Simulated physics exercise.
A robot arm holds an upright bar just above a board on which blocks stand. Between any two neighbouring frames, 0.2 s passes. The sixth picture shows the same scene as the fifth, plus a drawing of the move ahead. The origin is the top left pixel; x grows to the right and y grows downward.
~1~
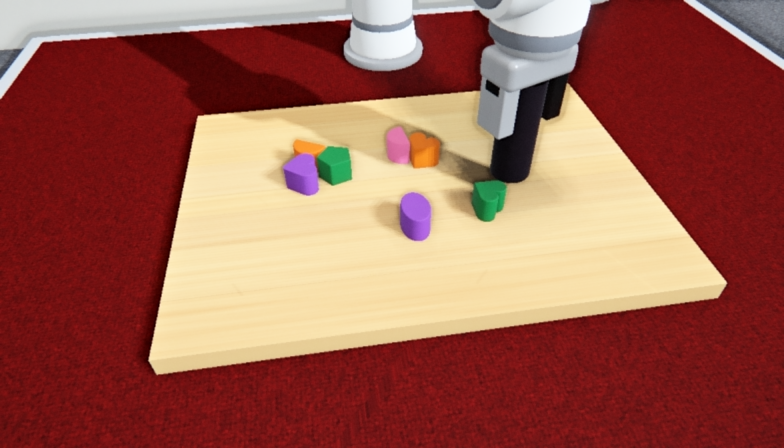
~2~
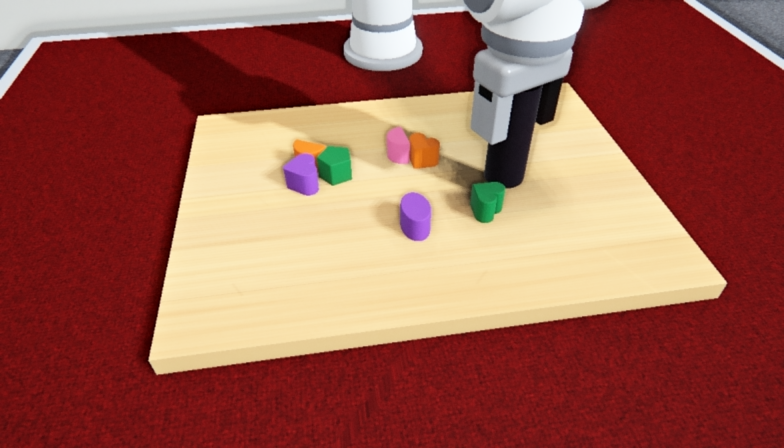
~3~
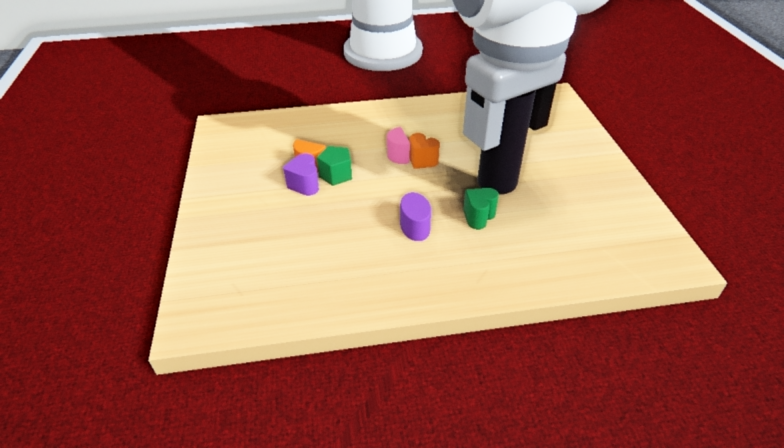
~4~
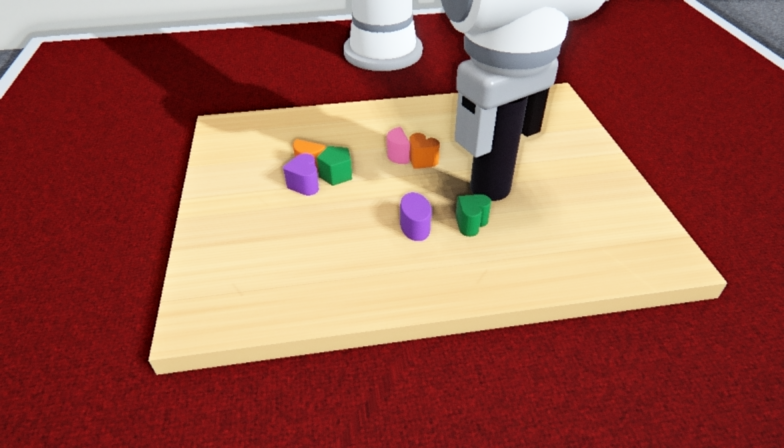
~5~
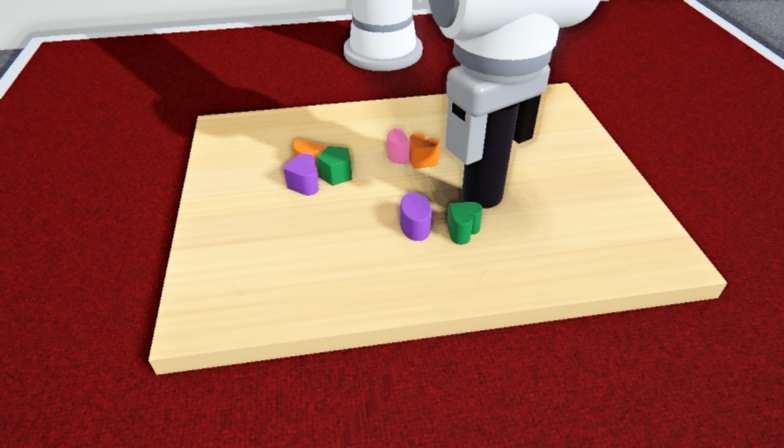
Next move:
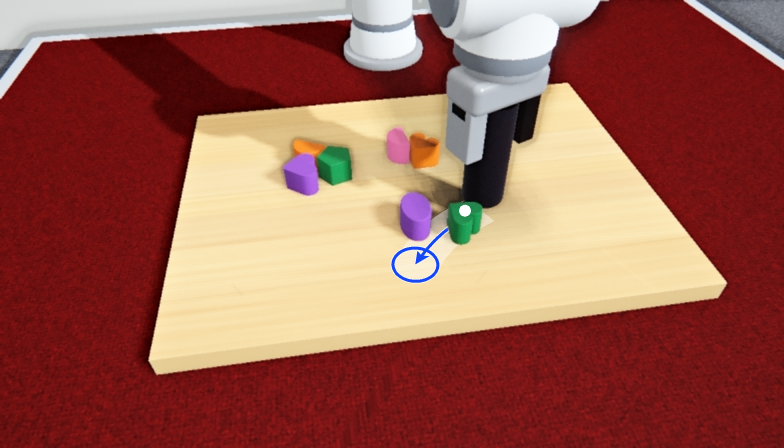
A robot arm moved its black upright bar toward the viewer and slightly left across a wooden board, pushing the green heart block closer to the purple elliptical block, while the other blocks stayed put.
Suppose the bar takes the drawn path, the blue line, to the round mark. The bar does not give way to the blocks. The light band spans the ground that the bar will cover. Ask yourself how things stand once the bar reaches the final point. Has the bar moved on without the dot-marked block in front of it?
No, that is not what happens.
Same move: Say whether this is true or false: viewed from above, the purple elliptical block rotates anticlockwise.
The statement is incorrect.
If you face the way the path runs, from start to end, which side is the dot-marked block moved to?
It shifts leftward.
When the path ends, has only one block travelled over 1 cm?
My answer is no.
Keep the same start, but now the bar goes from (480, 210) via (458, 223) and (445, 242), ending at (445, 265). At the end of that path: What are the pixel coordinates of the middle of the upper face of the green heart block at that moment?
Its top middle is near (417, 264).
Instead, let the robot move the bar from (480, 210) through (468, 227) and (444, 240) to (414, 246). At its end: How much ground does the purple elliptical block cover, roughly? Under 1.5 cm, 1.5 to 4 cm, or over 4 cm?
The displacement of the purple elliptical block is 1.5-4 cm.
Drawn move, from (480, 210) through (444, 232) to (415, 264); the dot is on the green heart block.
On the path given first. One third of the way, bar at (455, 212); green heart block at (441, 230), turned 15° anticlockwise.
Two thirds of the way, bar at (433, 230); purple elliptical block at (400, 210), turned 50° clockwise; green heart block at (423, 252), turned 35° anticlockwise.
At the end, bar at (416, 251); purple elliptical block at (400, 210), turned 50° clockwise; green heart block at (410, 277), turned 50° anticlockwise.
